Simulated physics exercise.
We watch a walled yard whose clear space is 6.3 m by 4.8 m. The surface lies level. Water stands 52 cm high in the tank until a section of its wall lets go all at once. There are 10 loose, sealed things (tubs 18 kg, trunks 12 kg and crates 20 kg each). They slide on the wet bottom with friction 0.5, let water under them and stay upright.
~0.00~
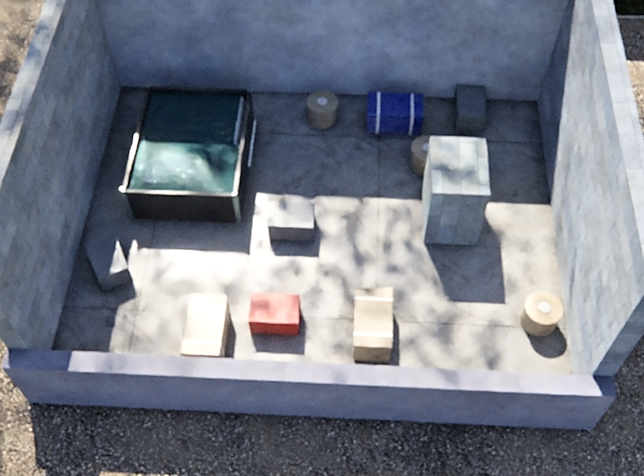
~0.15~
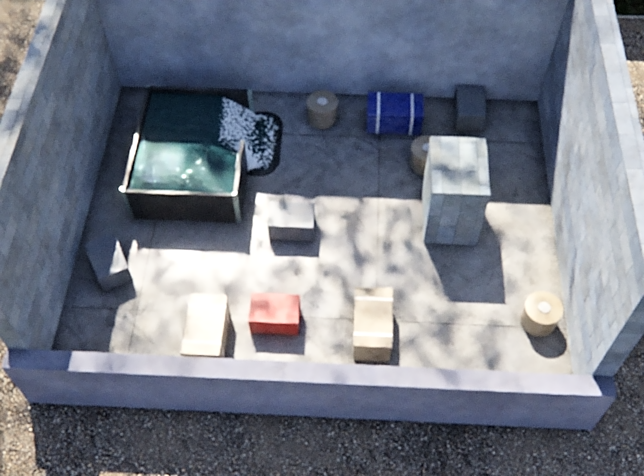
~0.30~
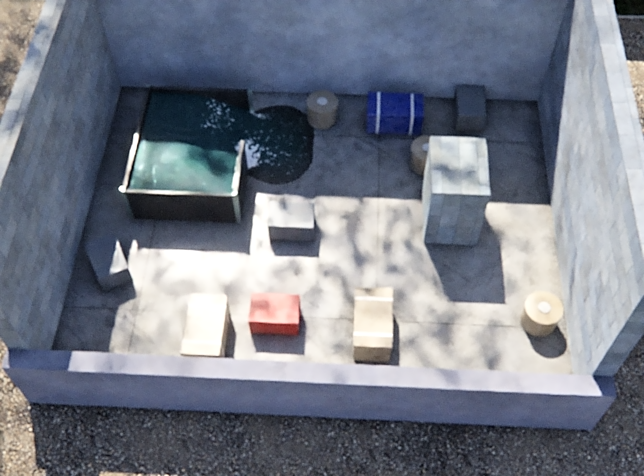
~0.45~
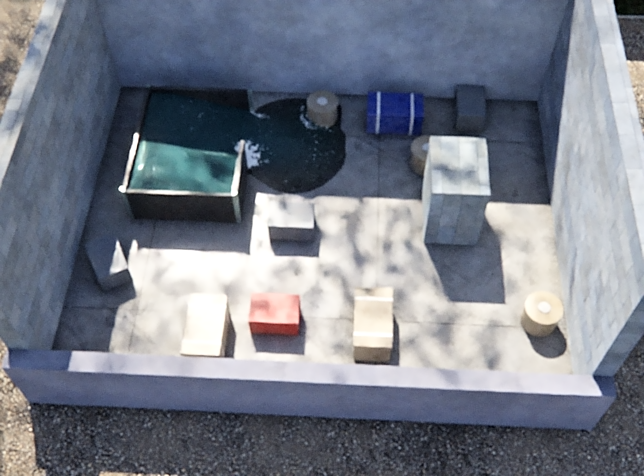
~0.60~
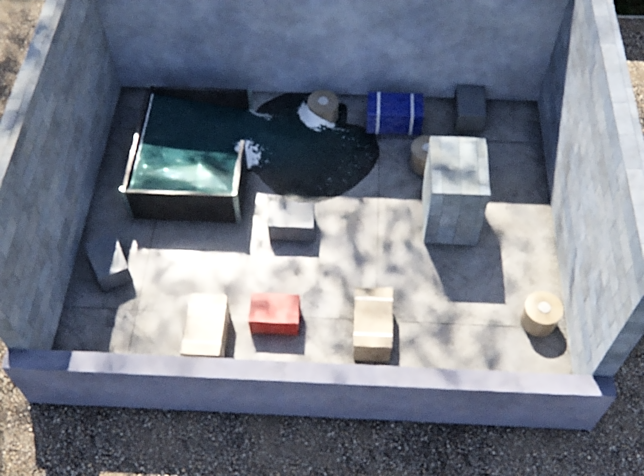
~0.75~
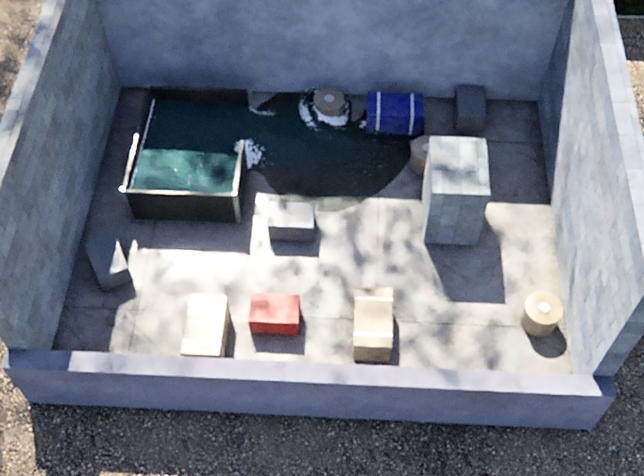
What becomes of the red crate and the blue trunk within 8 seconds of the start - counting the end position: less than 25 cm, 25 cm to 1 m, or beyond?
Red crate stays put; blue trunk travels far.
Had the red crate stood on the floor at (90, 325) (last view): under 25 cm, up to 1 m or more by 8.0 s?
It barely shifts.
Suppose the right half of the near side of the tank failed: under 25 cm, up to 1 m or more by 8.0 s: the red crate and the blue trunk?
Then the red crate travels far, the blue trunk stays put.
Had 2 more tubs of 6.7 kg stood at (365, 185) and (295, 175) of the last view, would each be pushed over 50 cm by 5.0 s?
In that order: Past it, past it.
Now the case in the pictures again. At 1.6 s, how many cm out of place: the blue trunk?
About 60 cm.
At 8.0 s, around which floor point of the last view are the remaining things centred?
At about (378, 270).
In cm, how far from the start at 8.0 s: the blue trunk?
Roughly 300 cm.
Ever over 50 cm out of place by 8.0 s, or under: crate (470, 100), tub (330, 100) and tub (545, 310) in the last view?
In that order: Over, more, short of it.
After 1.6 s the red crate is near (274, 308), 0.0 m from its start, aground; the blue trunk is near (437, 100), 0.6 m from its start, aground; 1 afloat.
After 3.6 s the red crate is near (274, 308), 0.0 m from its start, aground; the blue trunk is near (491, 125), 1.4 m from its start, afloat; 3 afloat.
After 5.6 s the red crate is near (274, 308), 0.0 m from its start, aground; the blue trunk is near (538, 202), 2.5 m from its start, afloat; 3 afloat.
After 8.0 s the red crate is near (273, 308), 0.0 m from its start, aground; the blue trunk is near (535, 243), 2.9 m from its start, afloat; 2 afloat.
